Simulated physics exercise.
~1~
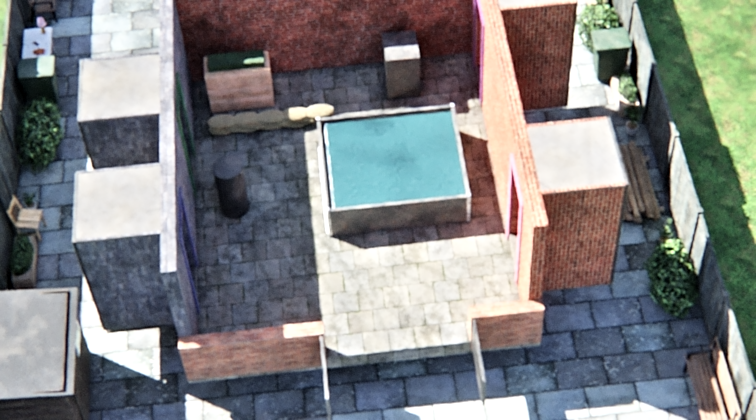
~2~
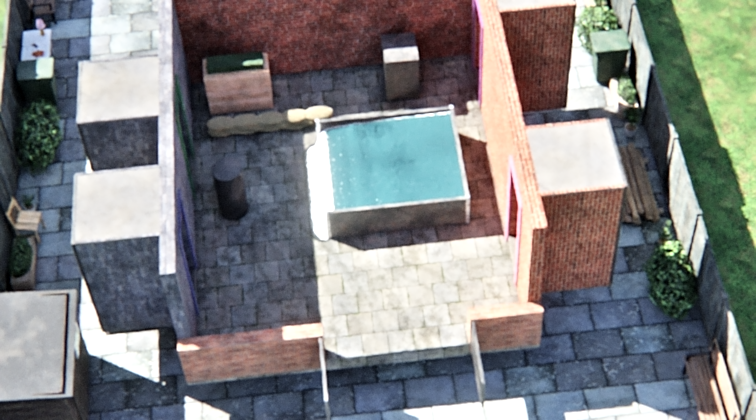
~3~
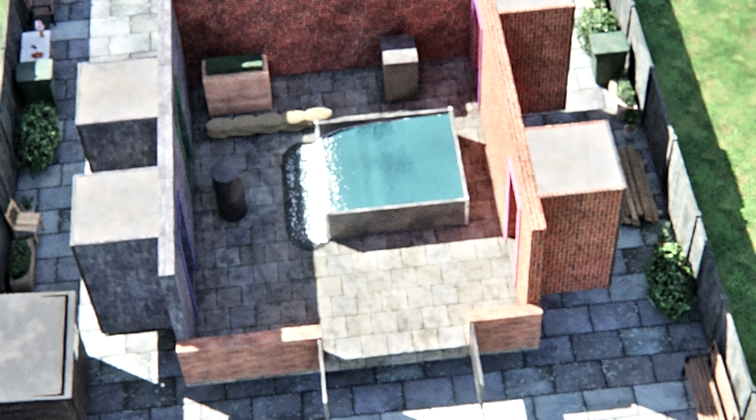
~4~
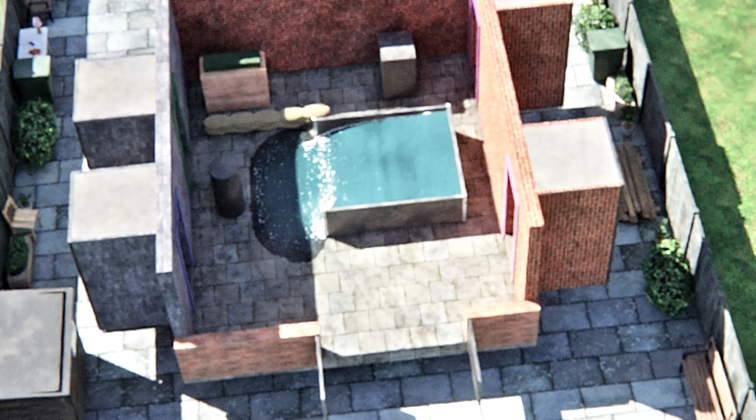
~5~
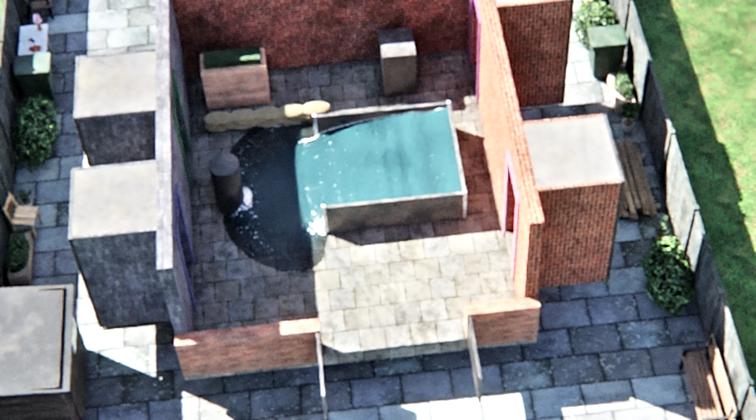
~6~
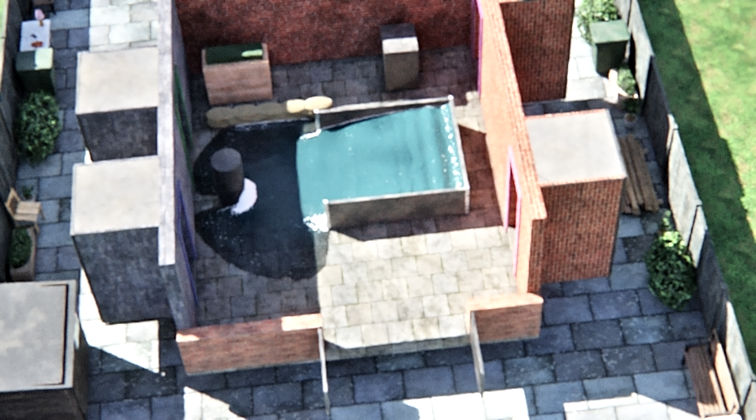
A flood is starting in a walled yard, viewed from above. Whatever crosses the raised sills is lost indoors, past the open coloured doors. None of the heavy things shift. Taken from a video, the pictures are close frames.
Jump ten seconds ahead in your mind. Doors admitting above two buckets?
As I see it, the pink door stays at or under the cap there; the green door tips over the cap there; the purple door stays at or under the cap there; the blue door tips over the cap there.
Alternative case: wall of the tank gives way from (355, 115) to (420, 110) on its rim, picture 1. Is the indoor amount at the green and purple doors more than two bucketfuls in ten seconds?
Green: Below the mark; purple: Above the mark.
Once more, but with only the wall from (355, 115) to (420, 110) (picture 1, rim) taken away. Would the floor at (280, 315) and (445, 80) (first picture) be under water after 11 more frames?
Still dry, Soaked.
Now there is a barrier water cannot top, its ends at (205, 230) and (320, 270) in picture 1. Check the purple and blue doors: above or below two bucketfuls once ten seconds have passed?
The purple door remains below, and the blue door remains below.
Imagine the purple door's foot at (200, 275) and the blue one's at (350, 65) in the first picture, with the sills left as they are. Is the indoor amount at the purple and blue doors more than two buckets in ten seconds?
Note - the purple door ends up above it; the blue door ends up short of it.
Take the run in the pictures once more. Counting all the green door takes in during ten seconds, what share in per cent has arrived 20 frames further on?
Roughly 90 per cent.
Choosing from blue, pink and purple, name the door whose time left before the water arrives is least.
Go with the blue one.
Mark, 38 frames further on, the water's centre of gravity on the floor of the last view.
About (316, 205) in the last view.
A moment on, water covers 30 % of the floor; the pink door not reached, the green door over two buckets in, the purple door not reached, the blue door under two buckets in.
Next, water covers 40 % of the floor; the pink door not reached, the green door far over two buckets in, the purple door not reached, the blue door over two buckets in.
Then, water covers 60 % of the floor; the pink door not reached, the green door far over two buckets in, the purple door not reached, the blue door far over two buckets in.
Later, water covers 95 % of the floor; the pink door wet at the sill, nothing in, the green door far over two buckets in, the purple door wet at the sill, nothing in, the blue door far over two buckets in.
In the end, water covers 95 % of the floor; the pink door wet at the sill, nothing in, the green door far over two buckets in, the purple door wet at the sill, nothing in, the blue door far over two buckets in.
